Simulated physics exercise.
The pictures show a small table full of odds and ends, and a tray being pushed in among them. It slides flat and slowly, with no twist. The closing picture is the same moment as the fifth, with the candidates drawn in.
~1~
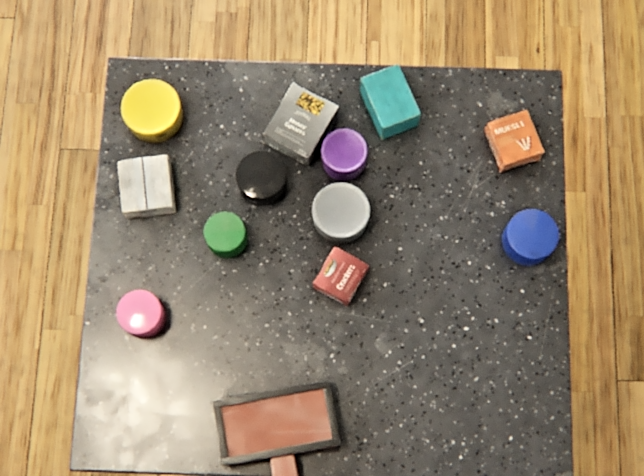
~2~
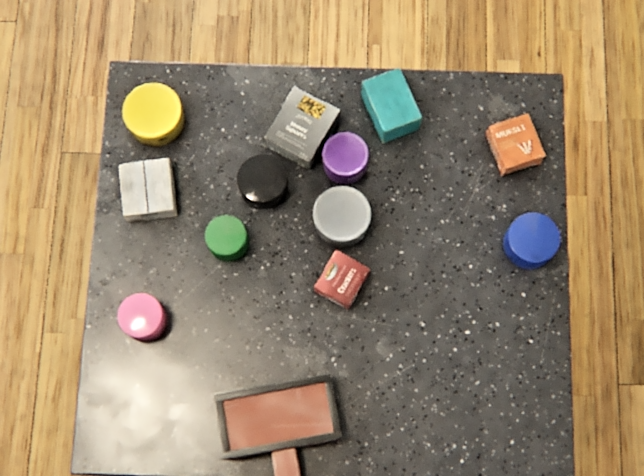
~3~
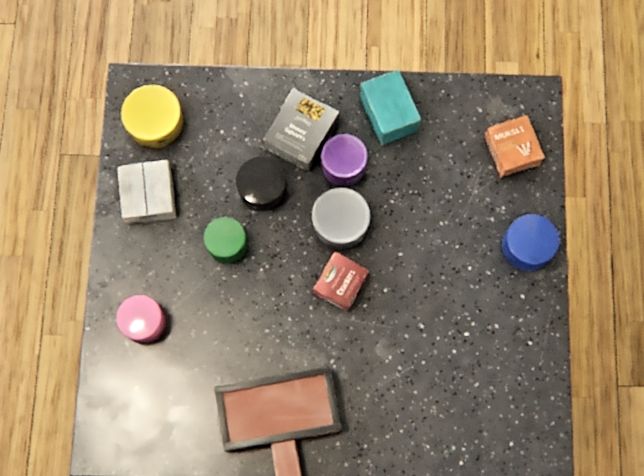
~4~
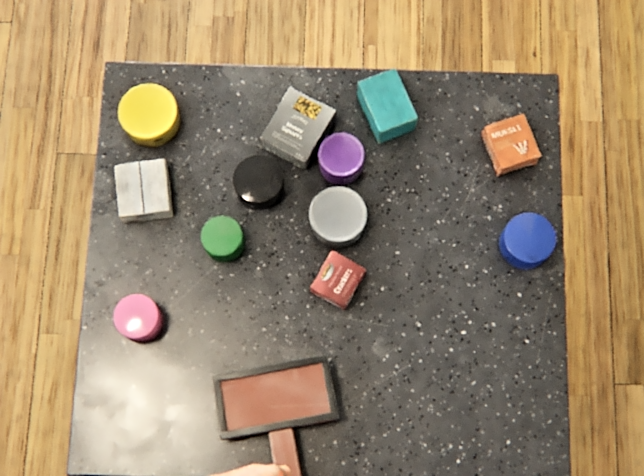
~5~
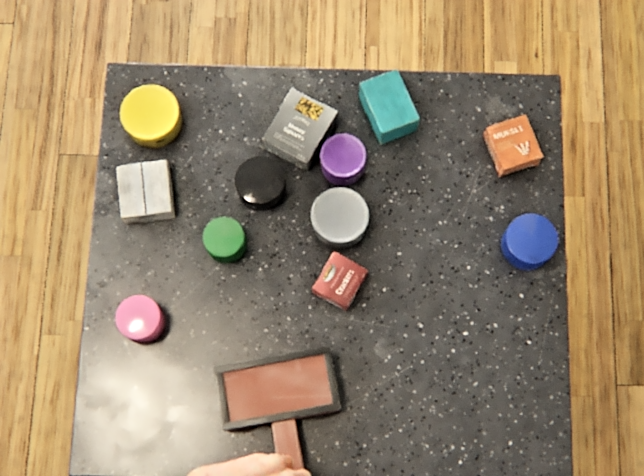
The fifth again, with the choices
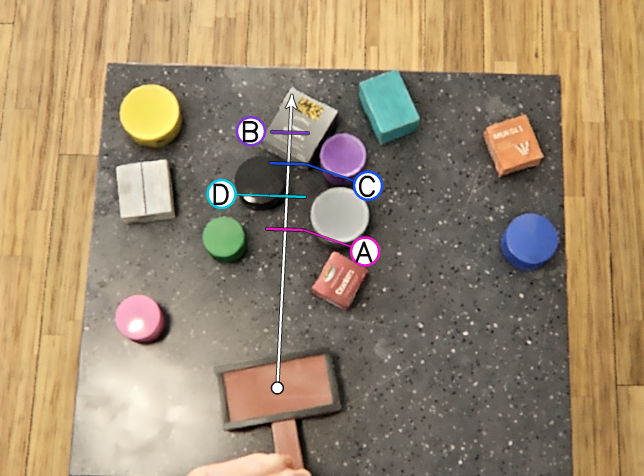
The clip opens on a dark speckled tabletop scattered with coloured round containers and small boxes, with a reddish, dark-rimmed tray at the bottom edge. The tray slides slowly a short way up the surface, revealing more of its handle, and then fingers come into view at the handle as it inches further.
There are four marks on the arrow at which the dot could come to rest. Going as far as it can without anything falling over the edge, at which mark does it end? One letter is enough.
Up to mark B.
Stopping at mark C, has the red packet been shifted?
By then, yes.
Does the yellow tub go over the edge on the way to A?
No.
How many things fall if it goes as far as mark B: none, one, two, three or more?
In all, none.
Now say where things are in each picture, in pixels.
The first picture shows orange packet (513, 142); purple tub (344, 155); blue tin (530, 238).
The second picture shows tray (278, 417); white box (149, 191).
The third picture shows tray (277, 409); red packet (341, 282).
The fourth picture shows tray (275, 397); turquoise block (387, 106).
The fifth picture shows tray (277, 388); grey packet (300, 130); pink pot (141, 320); black pot (261, 183).
On the marked copy, A at (285, 229); B at (290, 133); C at (289, 164); D at (287, 196); the arrow from (277, 388) to (291, 96); the white dot at (277, 388).
With B. Early on, tray (283, 294); purple tub (343, 155); grey tub (347, 205).
Further on, tray (288, 203); grey packet (300, 121); purple tub (350, 140).
At the end, tray (290, 137); grey packet (303, 81); black pot (245, 93); nothing has fallen.
As for the rest, A is safe but short; C is safe but short; D is safe but short.
